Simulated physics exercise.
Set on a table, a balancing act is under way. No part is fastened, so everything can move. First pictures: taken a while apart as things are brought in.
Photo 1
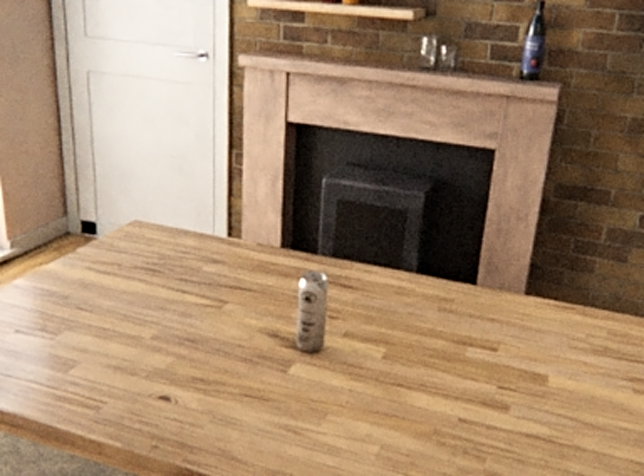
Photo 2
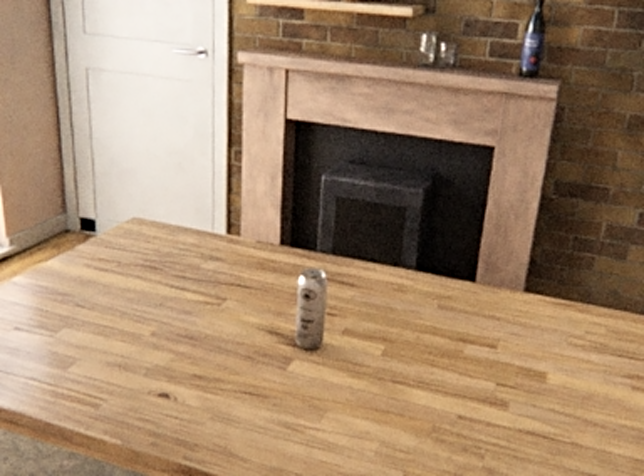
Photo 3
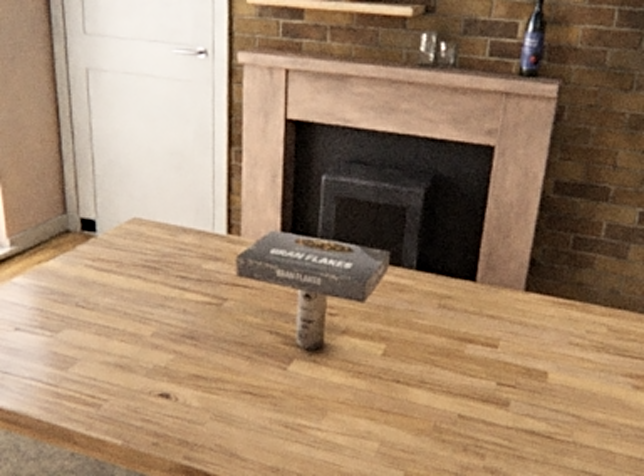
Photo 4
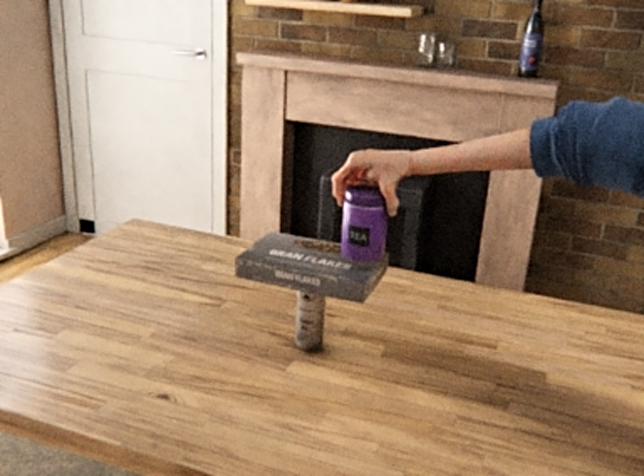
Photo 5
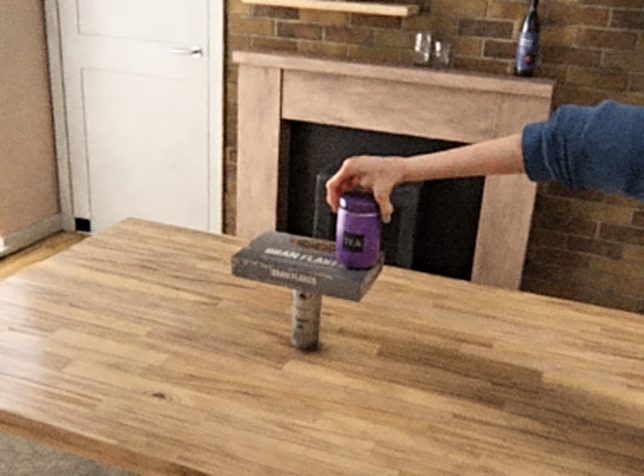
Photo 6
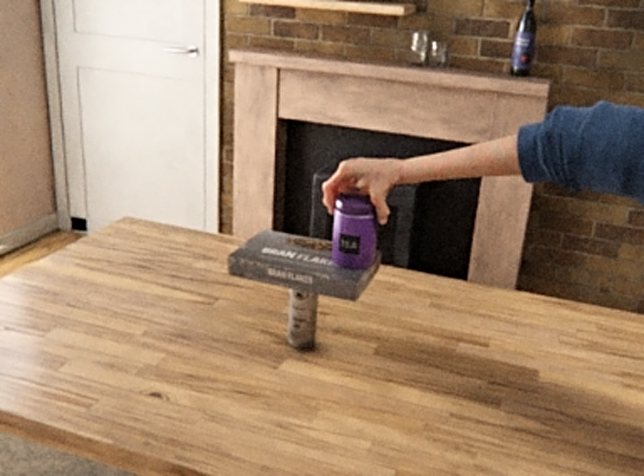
A silver can stands alone on a wooden table, seen from slightly above in a room with a white door at left and a pale fireplace against a brick wall. A grey Bran Flakes packet then lies flat across the can's top. From the right, a blue-sleeved arm lowers a purple tea jar onto the packet's right side and keeps hold, as the view shifts slightly.
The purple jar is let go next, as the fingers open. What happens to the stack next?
The tower does not remain standing.
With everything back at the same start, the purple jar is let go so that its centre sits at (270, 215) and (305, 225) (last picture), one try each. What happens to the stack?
First, it gives way; second, it stays up.
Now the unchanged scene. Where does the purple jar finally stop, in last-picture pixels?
Near (462, 360).
Then, 0.50 s on from there, purple jar now fallen; grey packet turned 45° from how it was put.
Then, 0.60 s on from there, grey packet now fallen; white can turned 6° from how it was put.
Then, 0.70 s on from there, white can turned 15° from how it was put.
Then, 0.80 s on from there, white can turned 67° from how it was put.
In the end, fallen, purple jar, grey packet and white can. At the end, from the last picture's camera, purple jar near (462, 360). The stack loses its balance.
